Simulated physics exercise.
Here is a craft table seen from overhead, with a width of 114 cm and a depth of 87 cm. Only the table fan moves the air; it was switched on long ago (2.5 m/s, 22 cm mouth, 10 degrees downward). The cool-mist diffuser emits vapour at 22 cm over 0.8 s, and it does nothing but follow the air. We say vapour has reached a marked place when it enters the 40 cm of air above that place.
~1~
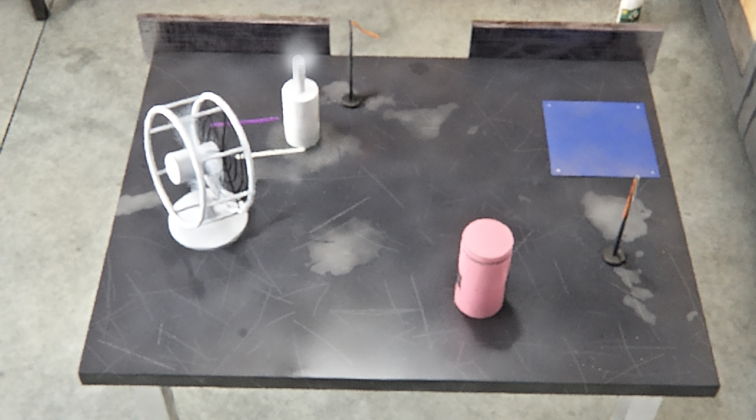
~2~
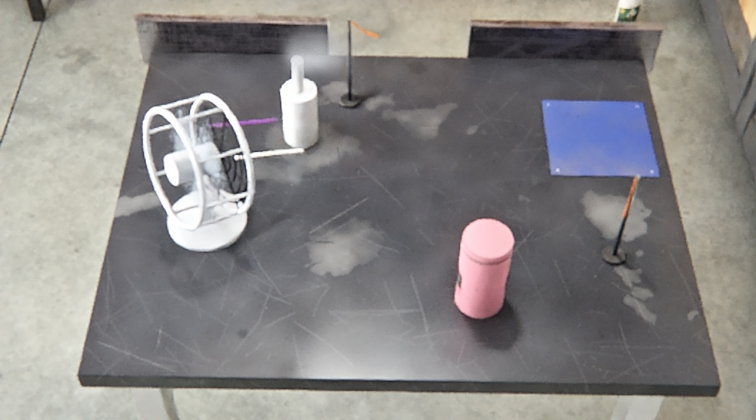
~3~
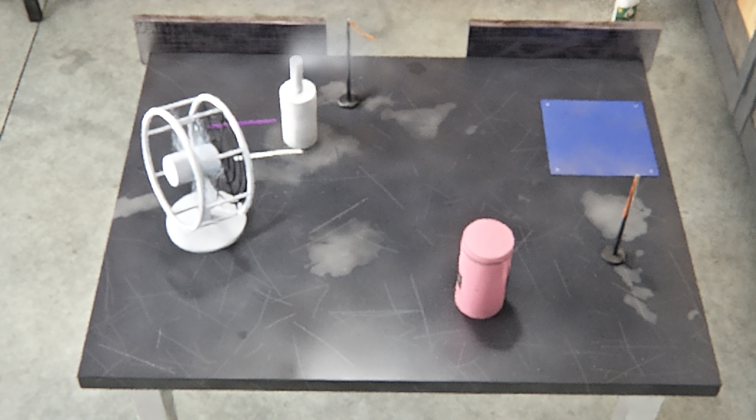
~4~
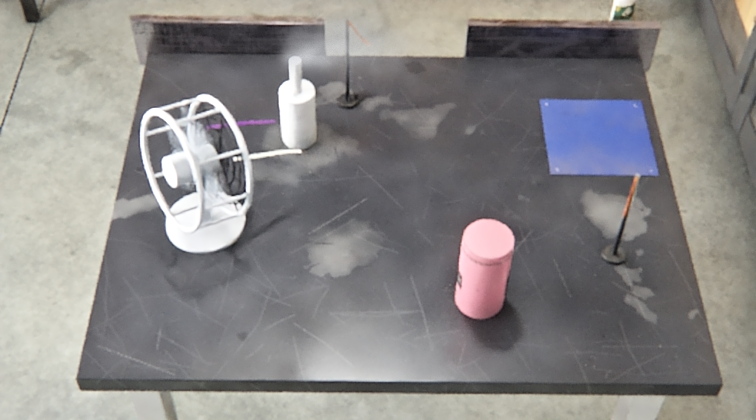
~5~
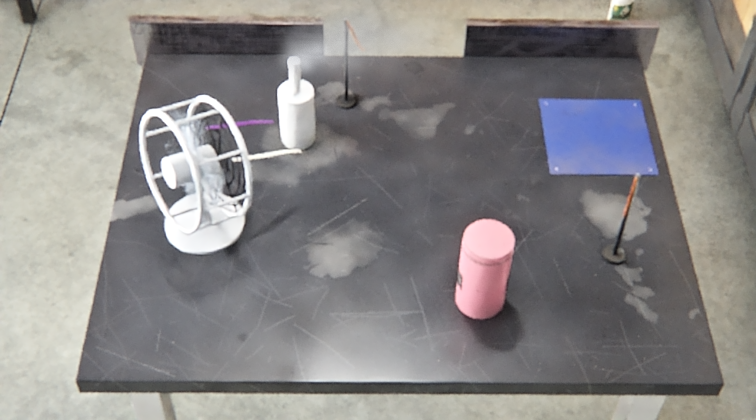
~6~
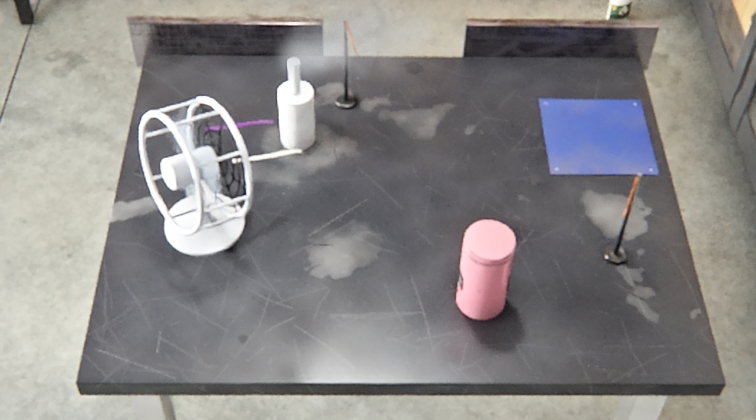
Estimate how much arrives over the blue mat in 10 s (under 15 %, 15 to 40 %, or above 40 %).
Roughly under 15 % arrives there.
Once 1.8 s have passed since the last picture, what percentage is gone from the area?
Some 90 in a hundred.
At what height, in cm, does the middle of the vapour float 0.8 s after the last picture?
Its middle sits roughly 18 cm above the surface.
Then, 0.8 s after the last picture, 24 % is gone from the area; 0 % has passed over the blue mat.
Then, 1.8 s after the last picture, 90 % is gone from the area; 0 % has passed over the blue mat.
Then, 3.8 s after the last picture, 100 % is gone from the area; 0 % has passed over the blue mat.
Then, 9.8 s after the last picture, 100 % is gone from the area; 0 % has passed over the blue mat.
